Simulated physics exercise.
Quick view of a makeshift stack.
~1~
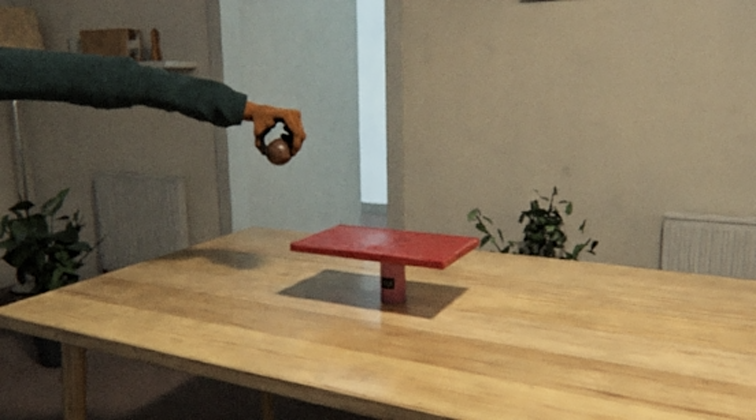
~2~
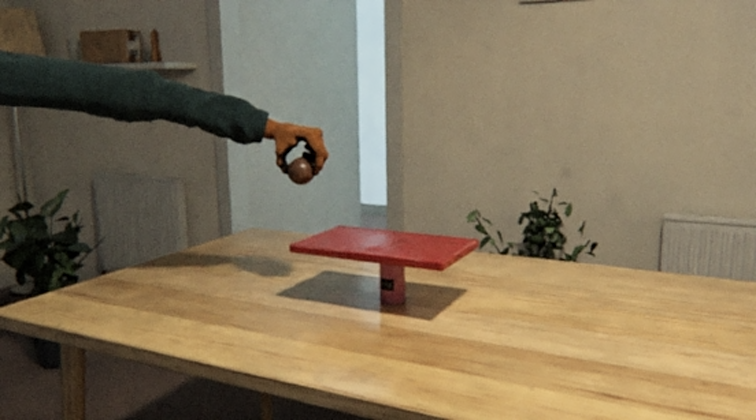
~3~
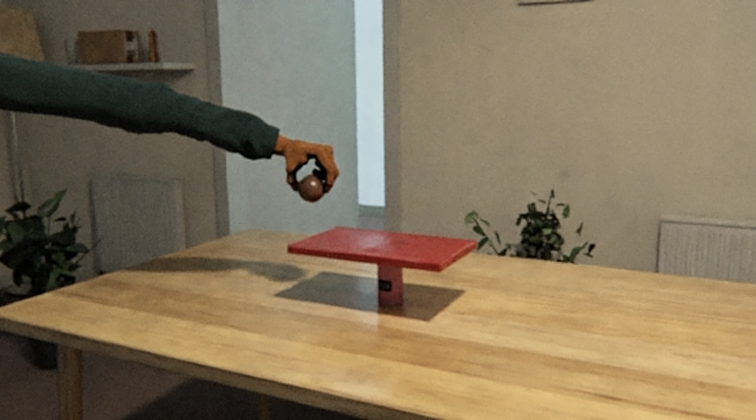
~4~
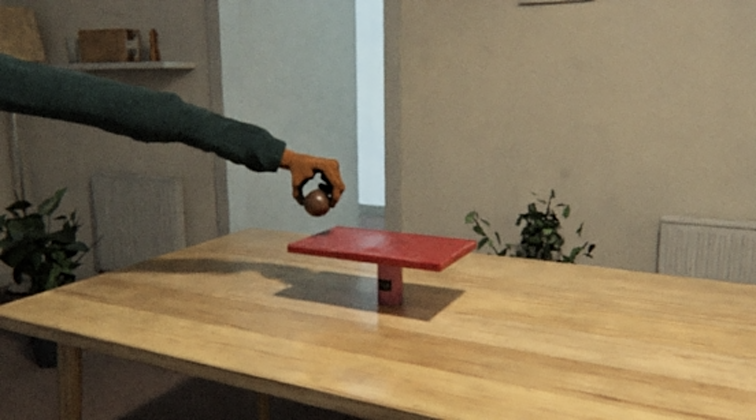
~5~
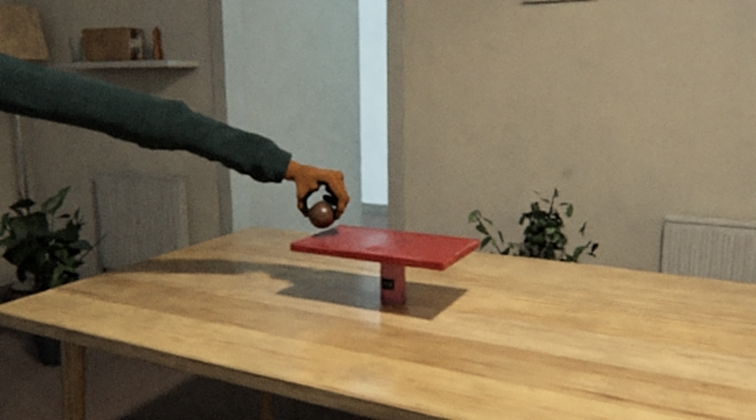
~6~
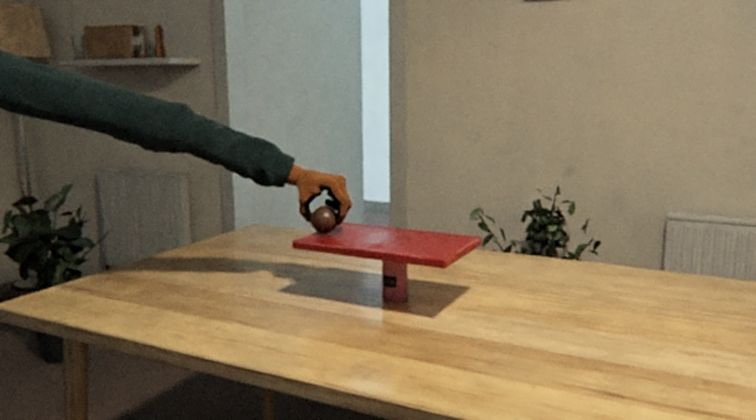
A hand in a dark green sleeve lowering a brown onion rightward onto the left end of a raised red lid.
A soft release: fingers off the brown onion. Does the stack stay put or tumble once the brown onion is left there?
I reckon the stack can't bear the weight there.
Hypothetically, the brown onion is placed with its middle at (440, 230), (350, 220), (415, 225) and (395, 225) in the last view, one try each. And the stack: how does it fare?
Try 1: Stands; try 2: Topples; try 3: Stands; try 4: Stands.
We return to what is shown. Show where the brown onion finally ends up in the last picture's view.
End spot: Near (309, 274).
Then, 0.30 s after the last picture, brown onion now fallen; red lid tipped 21° from how it was.
Then, 0.40 s after the last picture, red lid tipped 43° from how it was.
Then, 0.60 s after the last picture, red lid tipped 39° from how it was.
Then, 1.40 s after the last picture, red lid tipped 37° from how it was.
At rest, fallen, brown onion; tipped over in the stack, red lid; pink shaker in place. Seen from the same camera at the end, brown onion near (309, 274). The stack comes apart.
